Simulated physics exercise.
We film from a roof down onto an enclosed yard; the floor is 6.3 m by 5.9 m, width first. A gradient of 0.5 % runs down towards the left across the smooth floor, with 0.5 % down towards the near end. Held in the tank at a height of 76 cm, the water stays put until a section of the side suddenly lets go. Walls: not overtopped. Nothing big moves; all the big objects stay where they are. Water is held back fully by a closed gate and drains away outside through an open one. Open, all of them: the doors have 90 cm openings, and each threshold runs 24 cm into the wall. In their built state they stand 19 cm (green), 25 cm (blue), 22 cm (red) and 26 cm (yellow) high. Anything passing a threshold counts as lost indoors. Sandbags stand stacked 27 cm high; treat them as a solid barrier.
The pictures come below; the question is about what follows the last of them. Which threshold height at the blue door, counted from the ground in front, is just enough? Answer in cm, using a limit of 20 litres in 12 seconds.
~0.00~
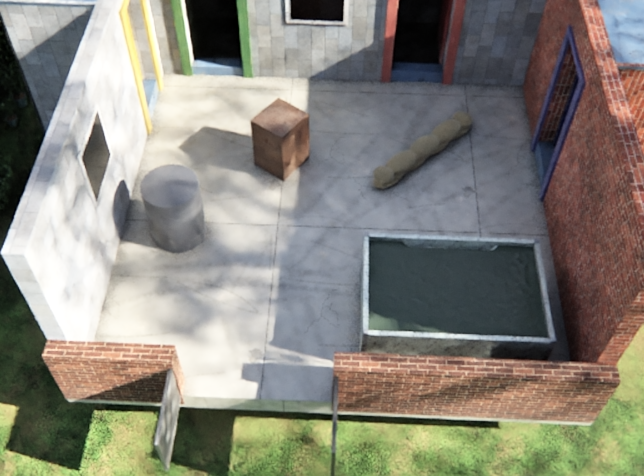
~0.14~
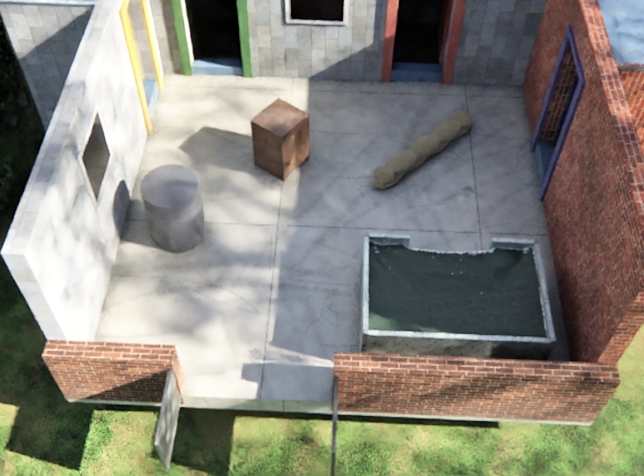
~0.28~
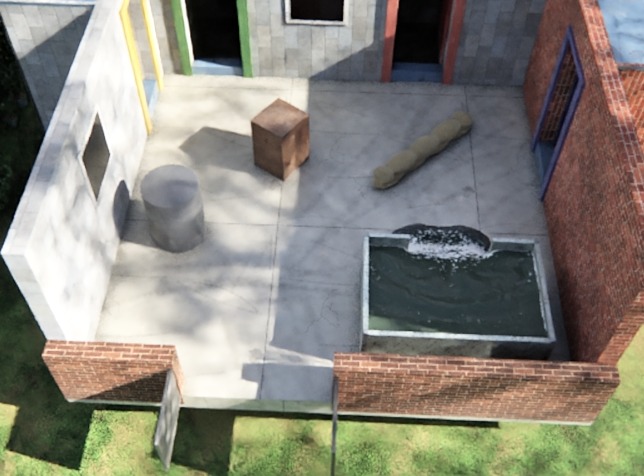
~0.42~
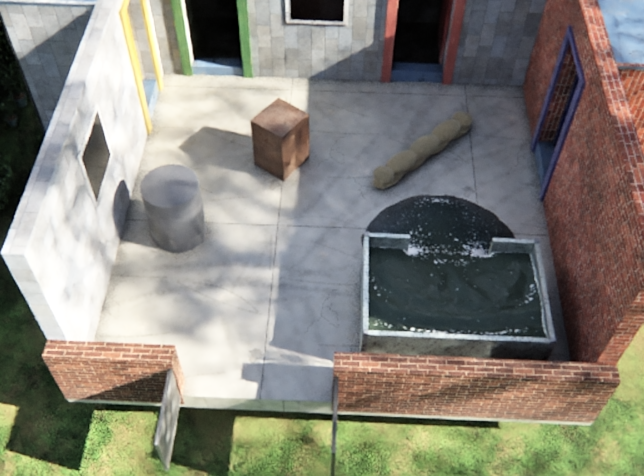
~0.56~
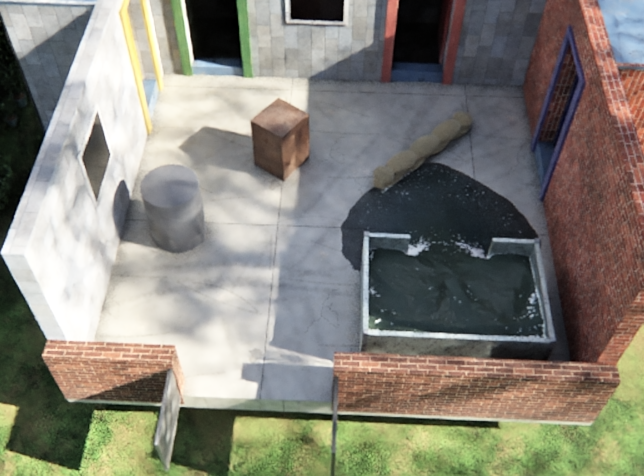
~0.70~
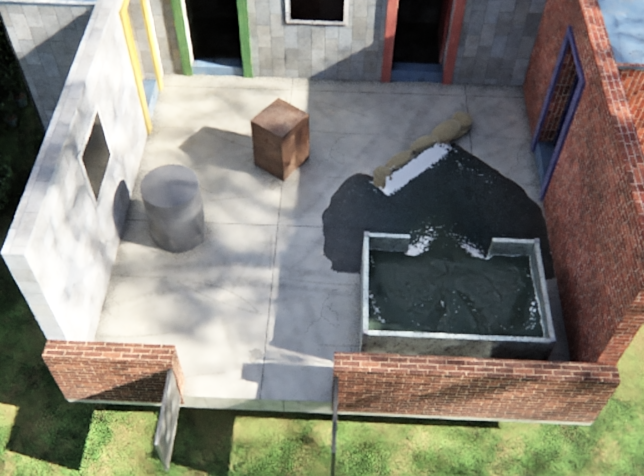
A height of roughly 17 cm is just enough.
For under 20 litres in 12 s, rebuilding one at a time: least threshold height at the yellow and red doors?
Close to 16 cm (yellow) and close to 7.5 cm (red).
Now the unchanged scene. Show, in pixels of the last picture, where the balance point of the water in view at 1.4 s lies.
(444, 268), roughly.
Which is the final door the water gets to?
The yellow door.
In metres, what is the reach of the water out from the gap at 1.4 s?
4.2 m.
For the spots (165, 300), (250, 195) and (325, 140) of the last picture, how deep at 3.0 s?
Ordered as asked: 0, 3, 5 cm.
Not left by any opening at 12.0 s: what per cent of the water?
Close to 90 in a hundred.
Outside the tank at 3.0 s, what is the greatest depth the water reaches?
It gets to close to 33 centimetres there.
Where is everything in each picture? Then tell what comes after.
Still water, 76 cm deep, in the tank at (454, 288); the blue door at (554, 126) is dry, in the first frame.
Water pours out on the far side and has run 0.3 m, to a hidden place; about 11 cm deep outside, 76 cm at the back, in the second frame.
The front is at (412, 230), 0.8 m from the gap on the far side; 1.1 m2 of floor is wet, 73 cm left at the back, in the third frame.
The gap is on the far side, the front 1.4 m out at (422, 199); the back of the tank holds 65 cm, in the fourth frame.
Water pours out on the far side and has run 2.1 m, to (428, 168); about 6 cm deep outside, 65 cm at the back, in the fifth frame.
The gap is on the far side, the front 2.6 m out at (449, 147); the back of the tank holds 61 cm; 0.5 m in a straight line remain to the blue door at (554, 126), in the sixth frame.
After 1.4 s water covers 30 % of the floor, deepest (38 cm) near (402, 187); 16 cm at the blue door, 0 litres in over its 25 cm threshold.
After 3.0 s water covers 45 % of the floor, deepest (33 cm) near (493, 89); 22 cm at the blue door, 2 litres in over its 25 cm threshold.
After 12.0 s water covers 95 % of the floor, deepest (12 cm) near (86, 374); 4 cm at the blue door, 2 litres in over its 25 cm threshold.
At the blue door as built, the water arrived by 1.0 s and peaked near 23 cm at 2.8 s.
Run again over the same 12 s with other heights there, 52 litres in over 13.5 cm, 6 litres over 21.5 cm. The limit of 20 litres is kept from about 17 cm up.
